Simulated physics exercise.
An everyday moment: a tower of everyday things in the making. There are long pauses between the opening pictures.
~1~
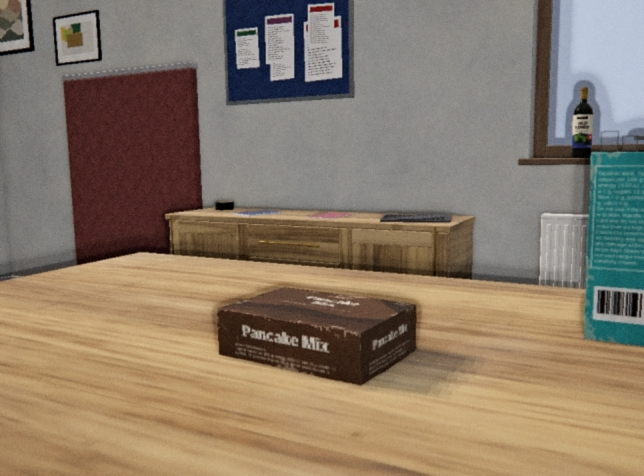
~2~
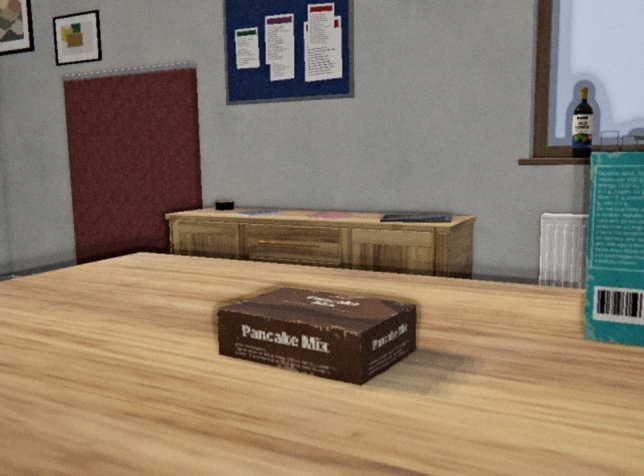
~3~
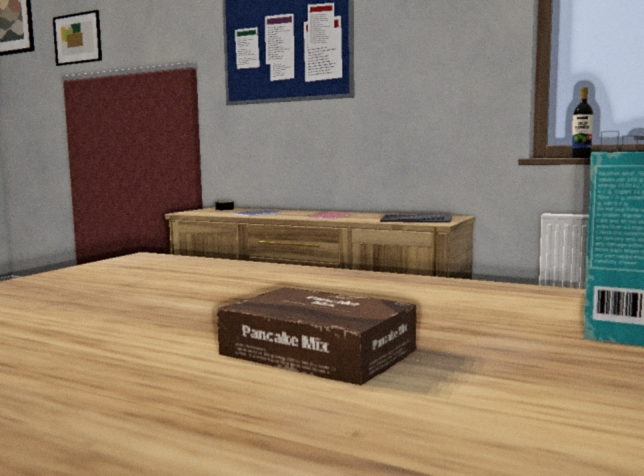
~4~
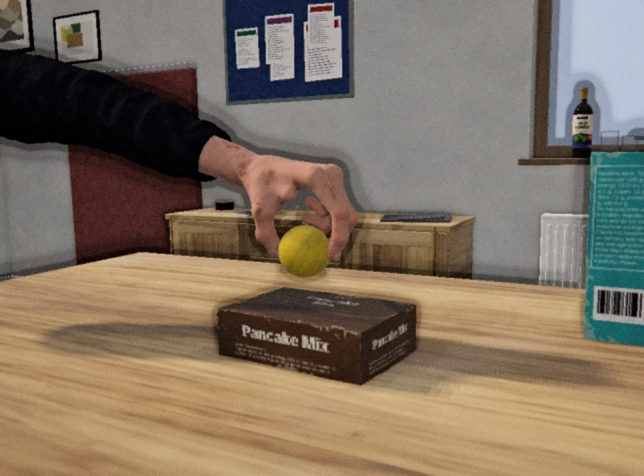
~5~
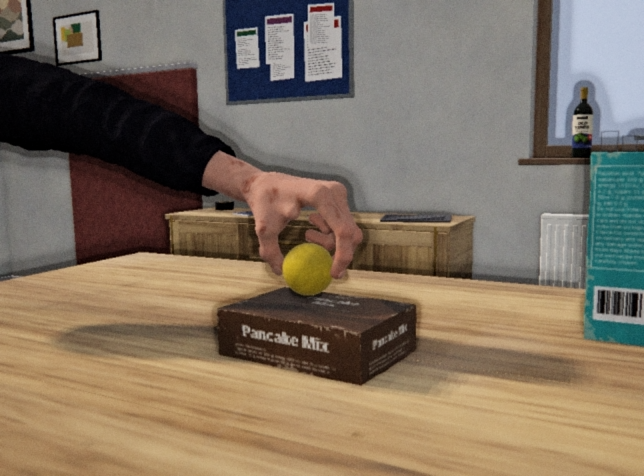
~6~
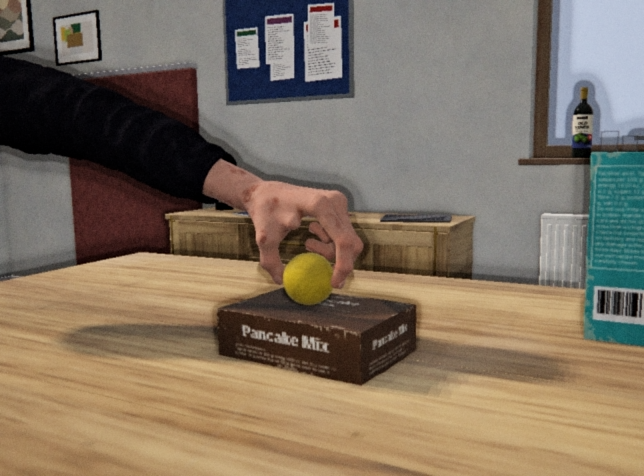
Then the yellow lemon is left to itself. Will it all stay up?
It stays up.
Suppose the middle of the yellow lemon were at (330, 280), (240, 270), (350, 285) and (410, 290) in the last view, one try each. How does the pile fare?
First, it keeps its balance; second, it loses its balance; third, it holds; fourth, it loses its balance.
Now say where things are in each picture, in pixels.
In the first picture, the last thing is not in view yet; brown packet (317, 330).
In the second picture, the last thing is not in view yet; turquoise carton (625, 245).
In the third picture, the last thing is not in view yet.
The fourth picture shows still above its spot; yellow lemon (305, 251); brown packet (317, 330).
The fifth picture shows still above its spot; yellow lemon (309, 269); turquoise carton (625, 245).
The sixth picture shows in place under the hand; yellow lemon (309, 279).
Then, 1.00 s past the last view, nothing moves.
Then, 2.10 s past the last view, yellow lemon resting near (309, 279).
Finally, all 4 still in place. Final places as the last picture's camera would see them, yellow lemon near (309, 279). The pile holds.
